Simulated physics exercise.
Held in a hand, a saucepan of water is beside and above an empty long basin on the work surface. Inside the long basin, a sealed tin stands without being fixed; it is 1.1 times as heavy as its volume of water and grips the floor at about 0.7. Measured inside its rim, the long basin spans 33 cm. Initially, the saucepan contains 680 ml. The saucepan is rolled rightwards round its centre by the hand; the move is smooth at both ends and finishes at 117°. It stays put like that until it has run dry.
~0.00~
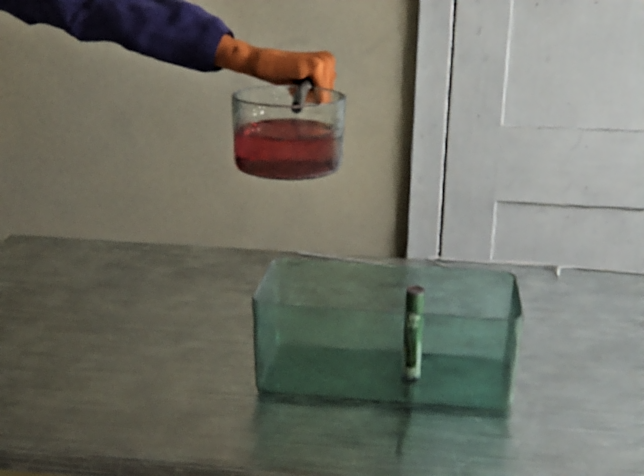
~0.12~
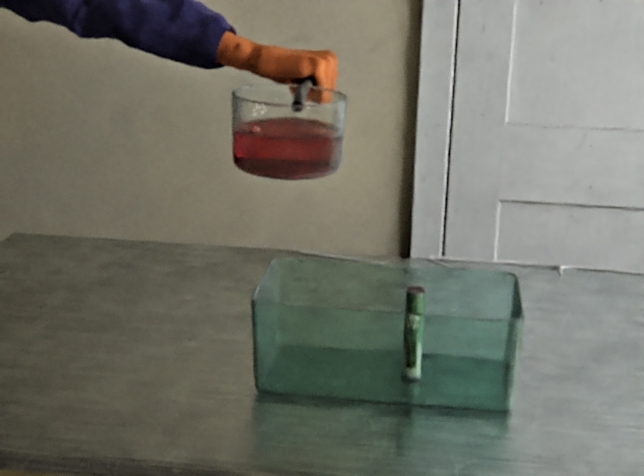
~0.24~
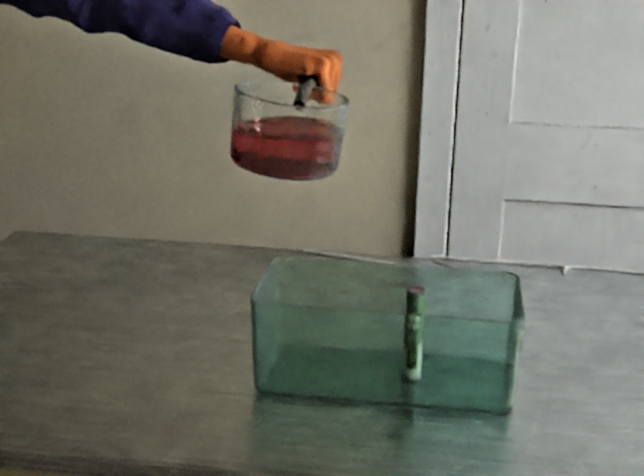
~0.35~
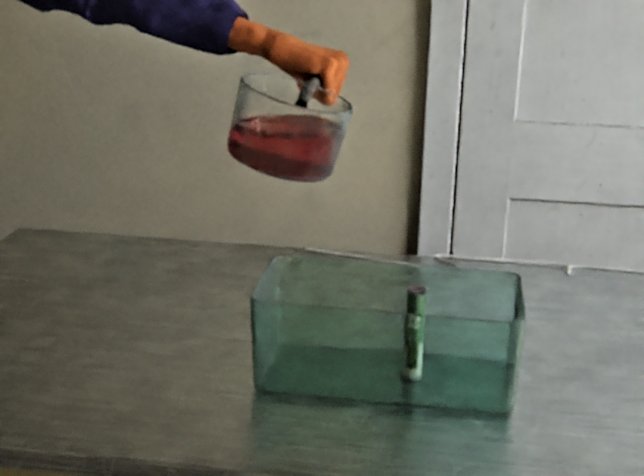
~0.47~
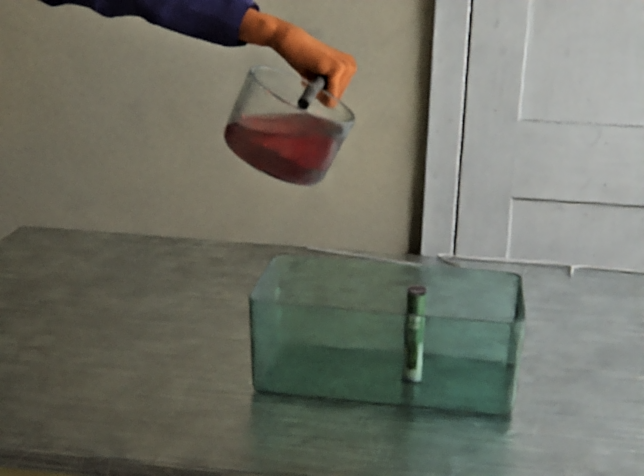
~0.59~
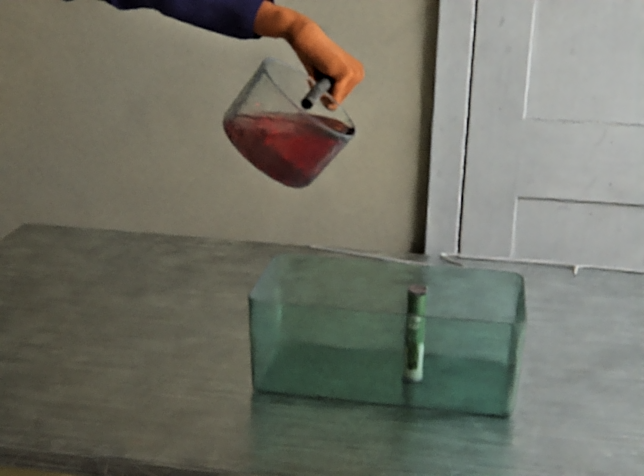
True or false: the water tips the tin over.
True.
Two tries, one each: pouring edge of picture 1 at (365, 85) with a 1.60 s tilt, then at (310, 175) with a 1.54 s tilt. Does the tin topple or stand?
Trial 1 - tin tips; trial 2 - tin stays standing.
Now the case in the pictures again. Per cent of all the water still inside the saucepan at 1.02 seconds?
At that time about 42 in a hundred parts are still held.
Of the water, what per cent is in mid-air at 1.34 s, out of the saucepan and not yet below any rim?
Near 12 per cent, I'd say.
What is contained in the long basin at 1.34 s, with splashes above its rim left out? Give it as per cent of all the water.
Roughly 84 %.
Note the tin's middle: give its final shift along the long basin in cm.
6.5 cm.
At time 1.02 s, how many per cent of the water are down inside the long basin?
24 %, more or less.
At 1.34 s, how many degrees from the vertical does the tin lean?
It tilts roughly 70° from upright.
After 1.02 s the tilt is 88° and 42 per cent is still to pour; the tin stands where it began.
After 1.34 s the tilt is 112° and 5 per cent is still to pour; the tin lies on its side.
After 1.68 s the tilt is 117° and 0 per cent is still to pour; the tin lies on its side.
After 2.04 s the tilt is 117° and 0 per cent is still to pour; the tin lies on its side.
In the end the tin lies on its side.
